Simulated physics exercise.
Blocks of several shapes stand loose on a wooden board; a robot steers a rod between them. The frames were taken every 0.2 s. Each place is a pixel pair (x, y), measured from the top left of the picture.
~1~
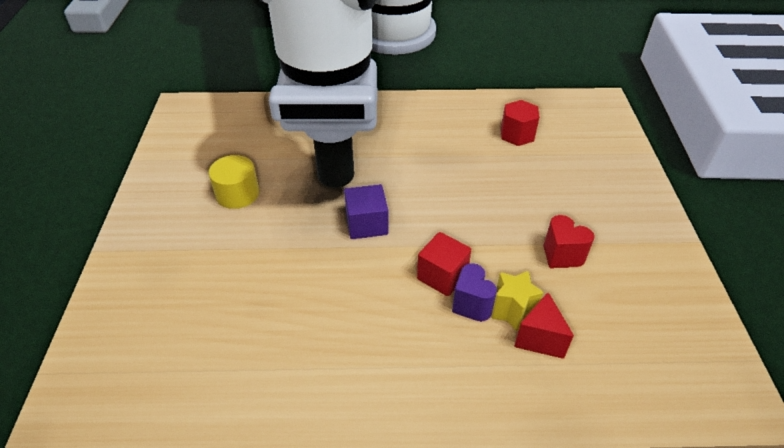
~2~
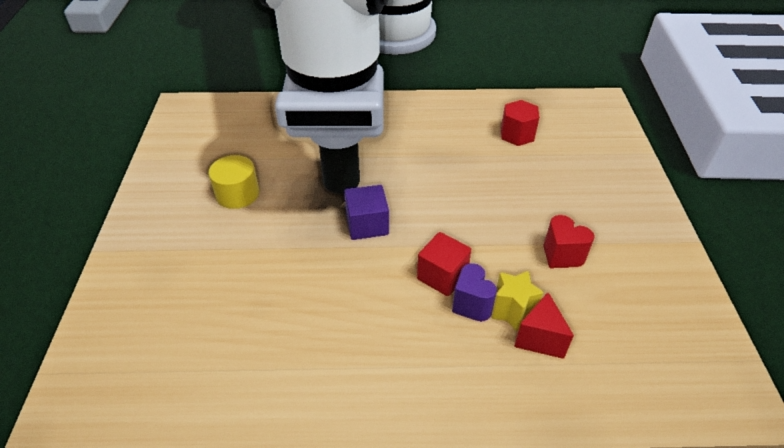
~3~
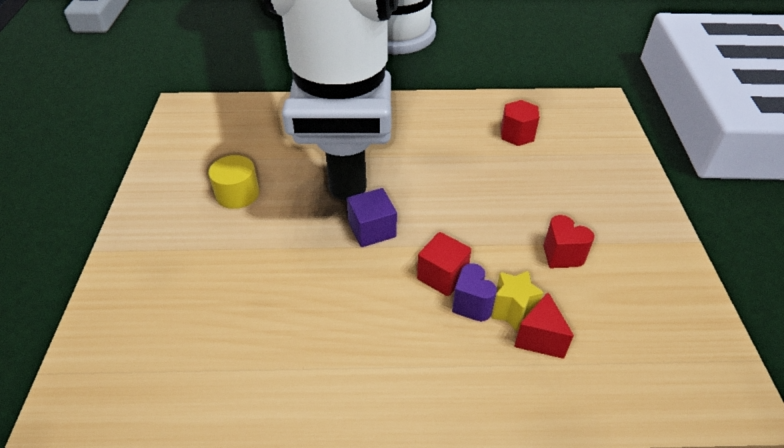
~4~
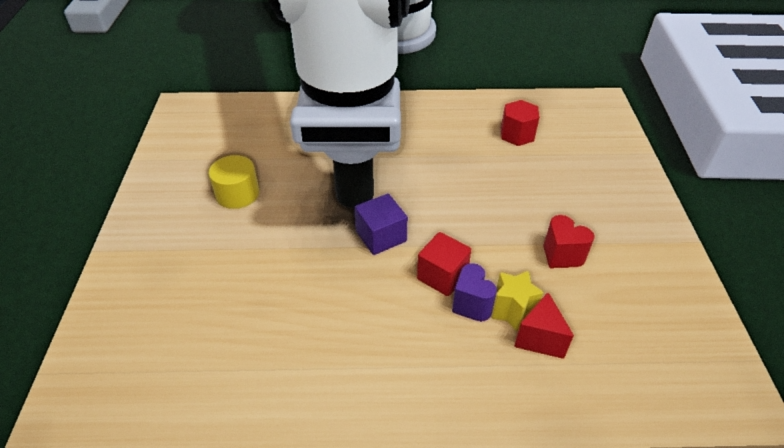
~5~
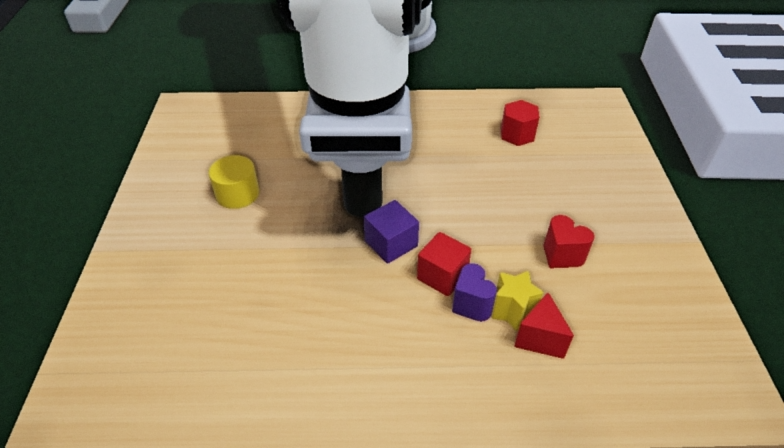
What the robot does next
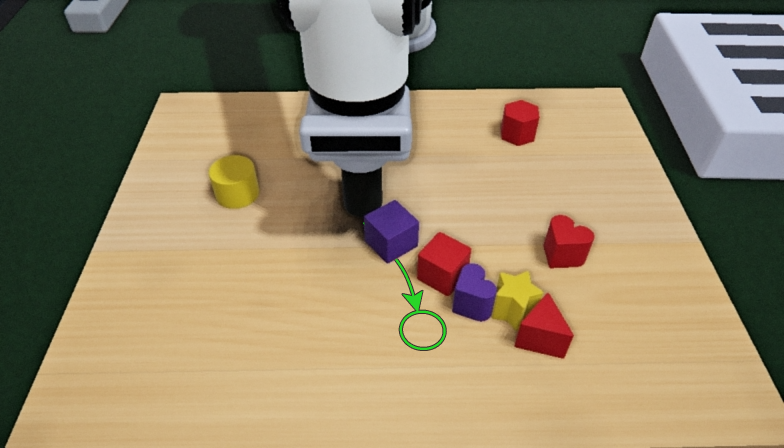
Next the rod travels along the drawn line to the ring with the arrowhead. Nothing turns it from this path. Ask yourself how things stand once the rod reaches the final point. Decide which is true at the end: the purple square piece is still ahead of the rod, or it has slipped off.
Slipped off.
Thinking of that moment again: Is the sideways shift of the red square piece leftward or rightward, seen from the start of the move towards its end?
Side: Left.
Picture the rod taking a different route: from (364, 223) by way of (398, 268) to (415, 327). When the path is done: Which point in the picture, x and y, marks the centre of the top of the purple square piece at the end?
I predict (462, 299).
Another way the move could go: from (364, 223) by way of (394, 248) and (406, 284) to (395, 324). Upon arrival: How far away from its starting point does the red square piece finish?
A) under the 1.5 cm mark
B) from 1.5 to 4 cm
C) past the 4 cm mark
Correct choice: C.
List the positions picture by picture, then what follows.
In the first picture, rod tip (336, 177); block tops, purple square piece (366, 199); red square piece (445, 251); purple heart-shaped block (475, 281); yellow star-shaped block (519, 287).
In the second picture, rod (342, 183); blocks unchanged.
In the third picture, rod (348, 189); purple square piece (372, 204).
In the fourth picture, rod (355, 197); purple square piece (381, 211).
In the fifth picture, rod (363, 205); purple square piece (391, 218); red square piece (445, 251); purple heart-shaped block (475, 281); yellow star-shaped block (519, 287).
Path on the board, from (364, 223) over (390, 252) and (411, 287) to (423, 330).
On the path given first. One third of the way, rod (391, 235); purple square piece (426, 245), turned 25° anticlockwise; red square piece (464, 261); purple heart-shaped block (490, 291); yellow star-shaped block (526, 292), turned 20° anticlockwise.
Two thirds of the way, rod (412, 271); purple square piece (454, 278), turned 40° anticlockwise; red square piece (498, 287), turned 25° anticlockwise; purple heart-shaped block (535, 311); yellow star-shaped block (569, 302), turned 45° anticlockwise.
At the end, rod (424, 313); purple square piece (471, 305), turned 60° anticlockwise; red square piece (515, 299), turned 45° anticlockwise; purple heart-shaped block (561, 315), turned 15° anticlockwise; yellow star-shaped block (591, 302), turned 50° anticlockwise.
